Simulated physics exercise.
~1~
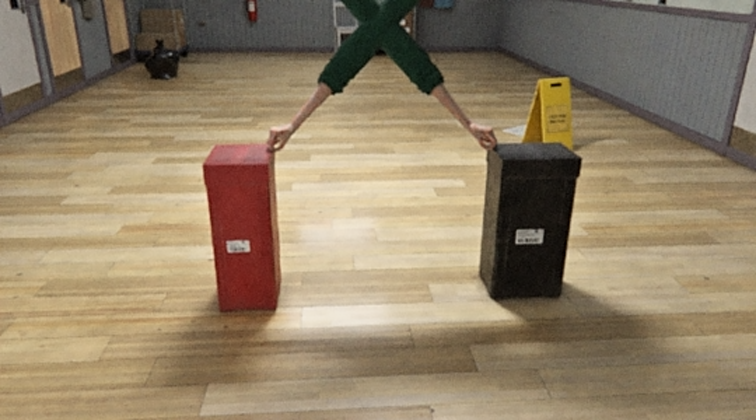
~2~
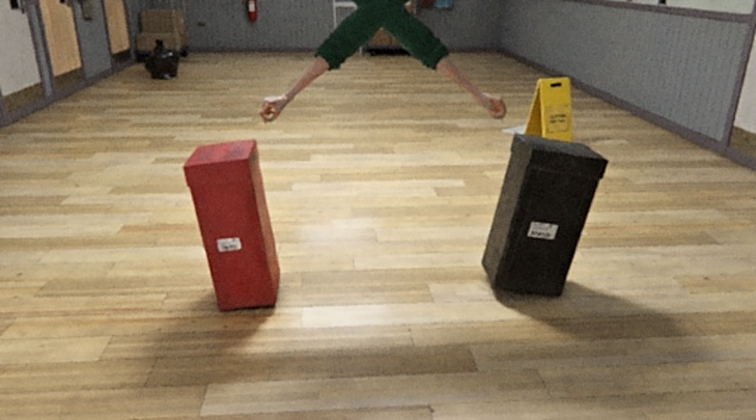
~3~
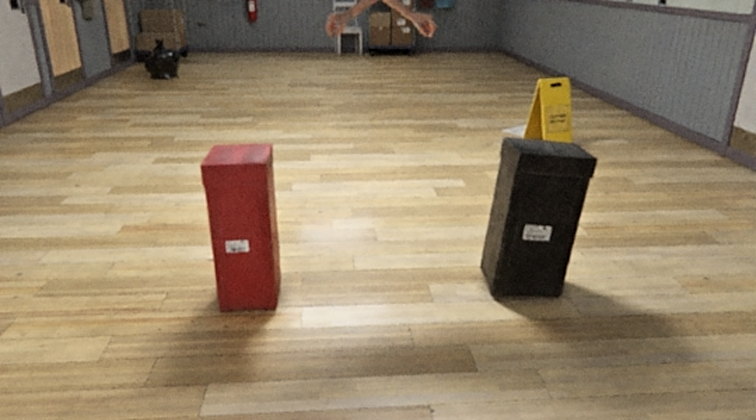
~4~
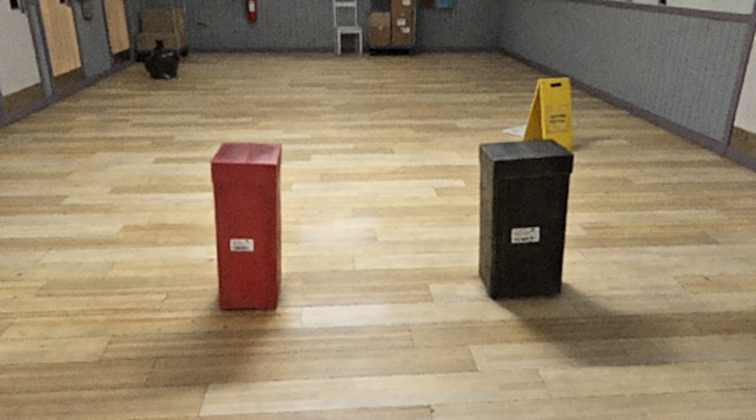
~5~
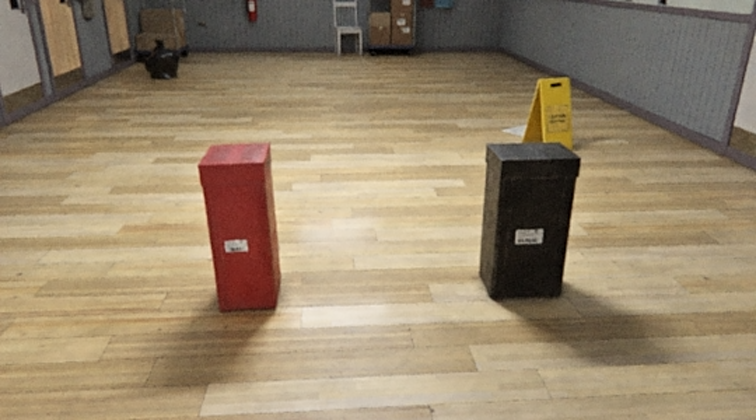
Two crossed arms push a red box and a black box, which rock and settle upright.
